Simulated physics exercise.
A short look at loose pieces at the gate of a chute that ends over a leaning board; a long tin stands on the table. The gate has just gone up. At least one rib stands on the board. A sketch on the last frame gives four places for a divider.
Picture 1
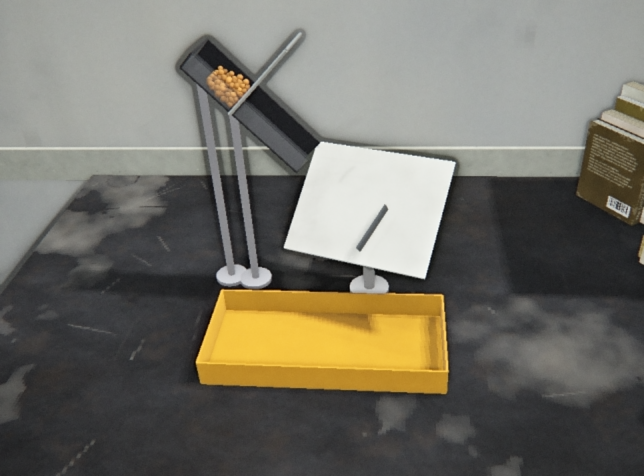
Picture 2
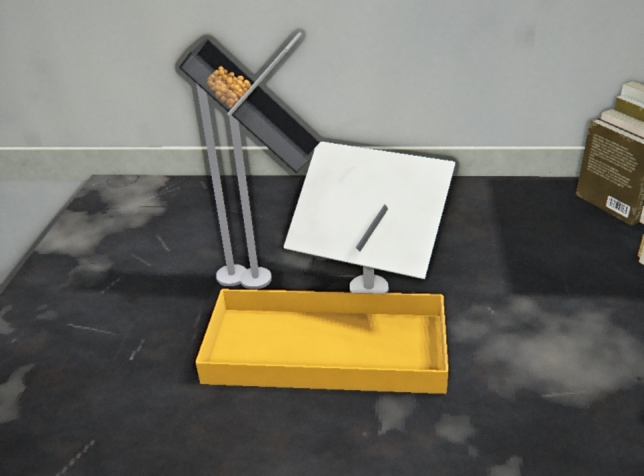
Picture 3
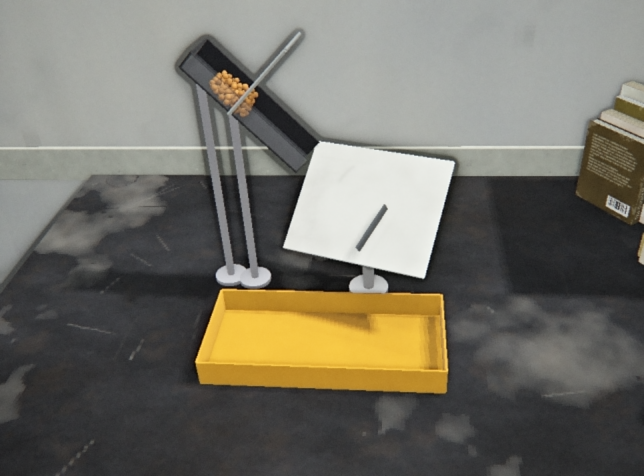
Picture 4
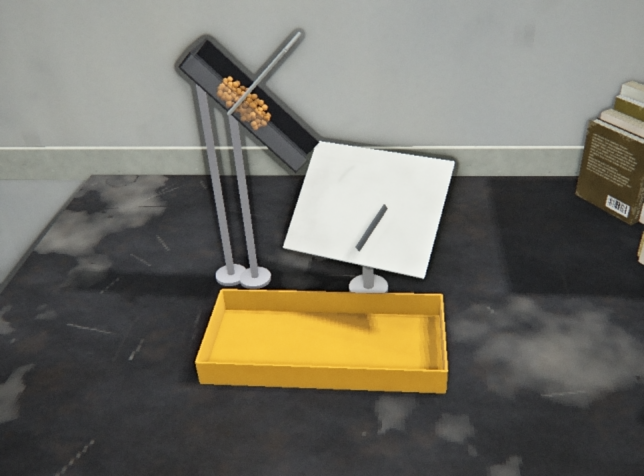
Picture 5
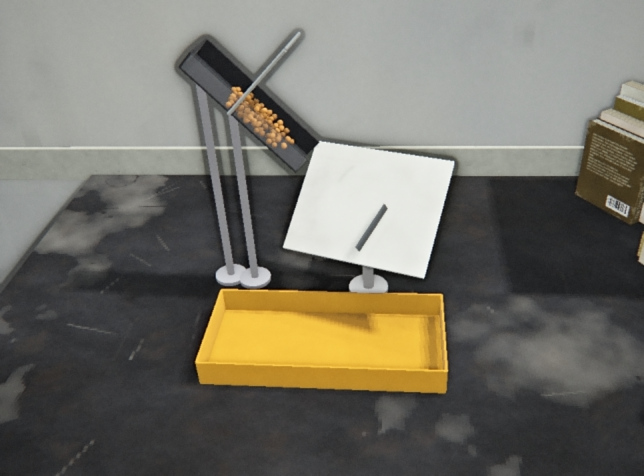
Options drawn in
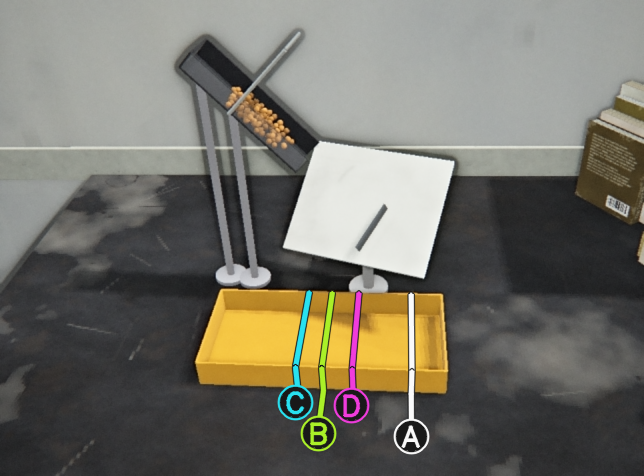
At first, small orange-brown pieces sit bunched near the top of a dark, sloping chute, above a tilted white board and an empty yellow tray. The bunch then begins sliding down to the right, passing beneath the slanted grey bar, and stretches out along the chute's lower half, still inside it.
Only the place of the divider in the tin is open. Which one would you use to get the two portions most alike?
B works best here.
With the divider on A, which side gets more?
More lands on the left.
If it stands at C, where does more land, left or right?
The right side.
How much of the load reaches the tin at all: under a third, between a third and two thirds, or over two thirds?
It is over two thirds.
On the marked copy, line A crosses the front rim at (411, 370); line B crosses the front rim at (321, 367); line C crosses the front rim at (295, 366); line D crosses the front rim at (352, 368).
Choosing A, of what is caught, the whole lot on the left of the divider, none at all on the right.
Choosing B, of what is caught, close to half on the left of the divider, close to half on the right.
Choosing C, of what is caught, a small share on the left of the divider, all but a few on the right.
Choosing D, of what is caught, all but a few on the left of the divider, a small share on the right.
